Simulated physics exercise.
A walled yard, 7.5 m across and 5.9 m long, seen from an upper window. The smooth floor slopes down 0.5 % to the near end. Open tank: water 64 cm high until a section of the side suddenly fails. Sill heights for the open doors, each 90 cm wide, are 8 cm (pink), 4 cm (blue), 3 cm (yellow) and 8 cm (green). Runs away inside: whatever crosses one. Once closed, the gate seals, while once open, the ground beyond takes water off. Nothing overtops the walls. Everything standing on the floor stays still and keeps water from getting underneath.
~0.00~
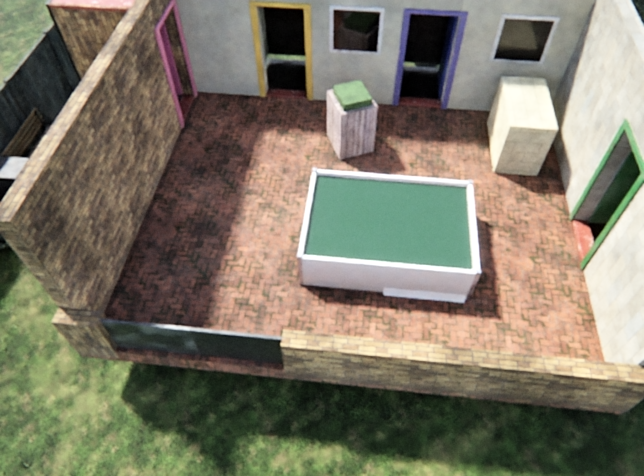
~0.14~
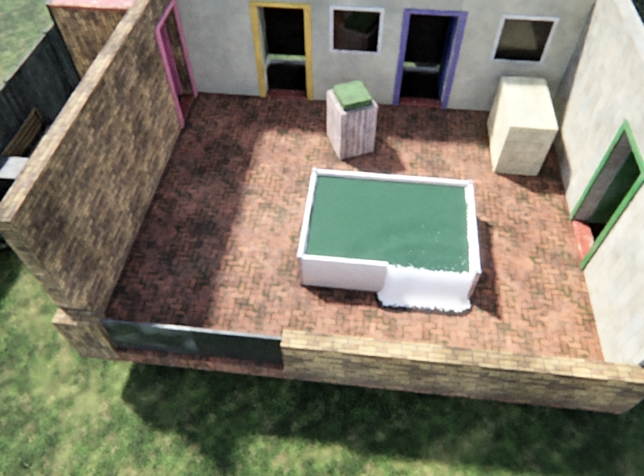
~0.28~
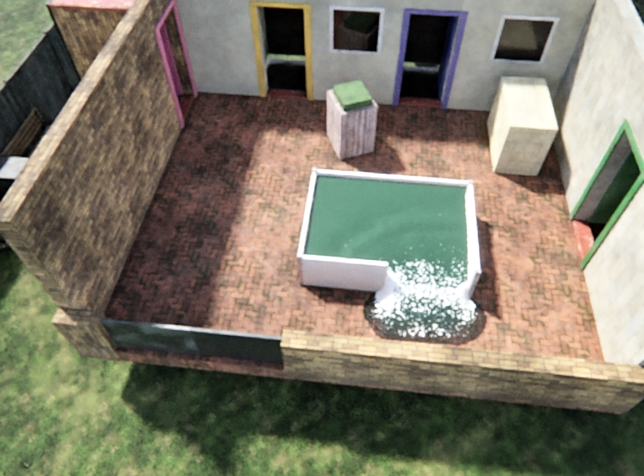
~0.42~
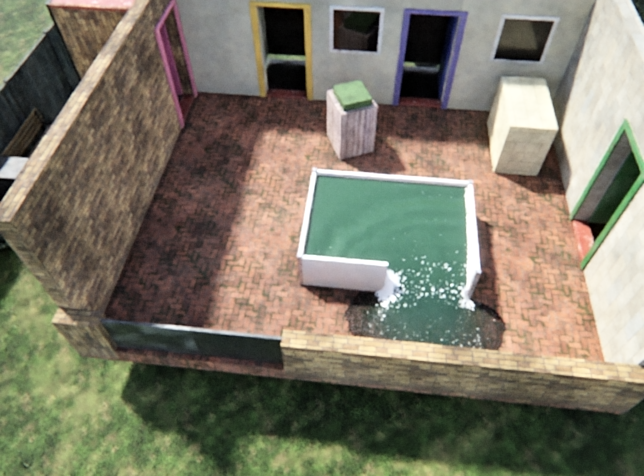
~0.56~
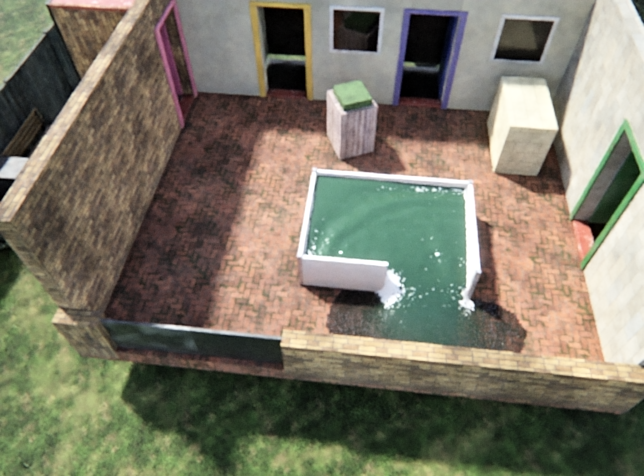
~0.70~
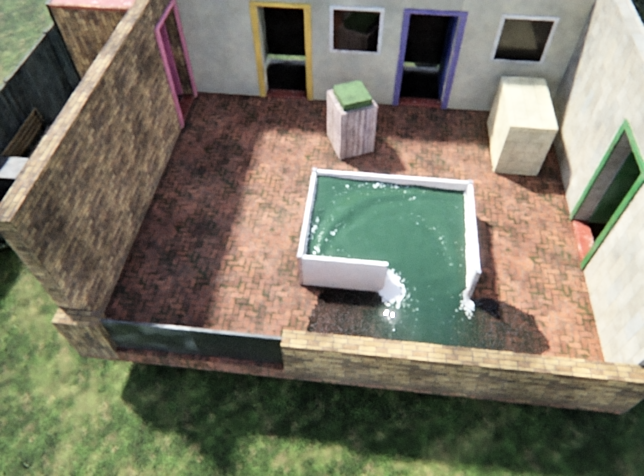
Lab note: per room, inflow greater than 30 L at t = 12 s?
Pink door no; blue door yes; yellow door yes; green door no.
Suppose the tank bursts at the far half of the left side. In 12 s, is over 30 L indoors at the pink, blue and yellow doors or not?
Result: Pink limit passed, blue limit not passed, yellow limit passed.
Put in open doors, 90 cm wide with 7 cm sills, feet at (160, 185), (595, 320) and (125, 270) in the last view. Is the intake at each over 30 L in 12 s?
Result in order - not enough, more than that, more than that.
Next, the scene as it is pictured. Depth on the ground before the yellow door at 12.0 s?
The depth there is around 7.5 cm.
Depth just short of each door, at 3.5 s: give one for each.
Pink 0 cm, blue 0 cm, yellow 0 cm, green 9 cm.
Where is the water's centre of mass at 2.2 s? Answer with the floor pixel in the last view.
Near (413, 287).
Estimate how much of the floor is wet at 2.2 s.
Roughly 30 % of the floor.
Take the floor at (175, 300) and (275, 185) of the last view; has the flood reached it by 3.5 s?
Soaked, untouched.
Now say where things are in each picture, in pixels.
The first frame shows the open tank at (389, 221) is whole and still, 64 cm deep.
In the second frame, water pours out at (427, 284) and has run 0.7 m, to (381, 298); typically 9 cm deep outside, 64 cm at the open tank's back.
In the third frame, the front is at (379, 329), 1.0 m from the gap at (426, 285); 1.1 m2 of floor is under water; 64 cm left at the back of the open tank.
In the fourth frame, the front is at a hidden place, 1.4 m from the gap at (426, 286); 2.2 m2 of floor is under water; 64 cm left at the back of the open tank.
In the fifth frame, the front is at a hidden place, 1.7 m from the gap at (426, 286); 2.7 m2 of floor is under water; 59 cm left at the back of the open tank.
In the sixth frame, water pours out at (426, 286) and has run 2.0 m, to a hidden place; typically 10 cm deep outside, 54 cm at the open tank's back.
After 1.4 s water covers 15 % of the floor and is deepest (50 cm) near (437, 369); pink door not reached, blue door not reached, yellow door not reached, green door not reached.
After 2.2 s water covers 30 % of the floor and is deepest (47 cm) near (607, 386); pink door not reached, blue door not reached, yellow door not reached, green door 5 cm at the sill, 0 L in.
After 3.5 s water covers 50 % of the floor and is deepest (32 cm) near (594, 385); pink door not reached, blue door not reached, yellow door not reached, green door 9 cm at the sill, 0 L in.
After 7.0 s water covers 95 % of the floor and is deepest (16 cm) near (594, 385); pink door 6 cm at the sill, 0 L in, blue door 9 cm at the sill, 26 L in, yellow door 7 cm at the sill, 5 L in, green door 6 cm at the sill, 2 L in.
After 12.0 s water covers 100 % of the floor and is deepest (10 cm) near (149, 207); pink door 9 cm at the sill, 10 L in, blue door 6 cm at the sill, 69 L in, yellow door 8 cm at the sill, 74 L in, green door 7 cm at the sill, 2 L in.
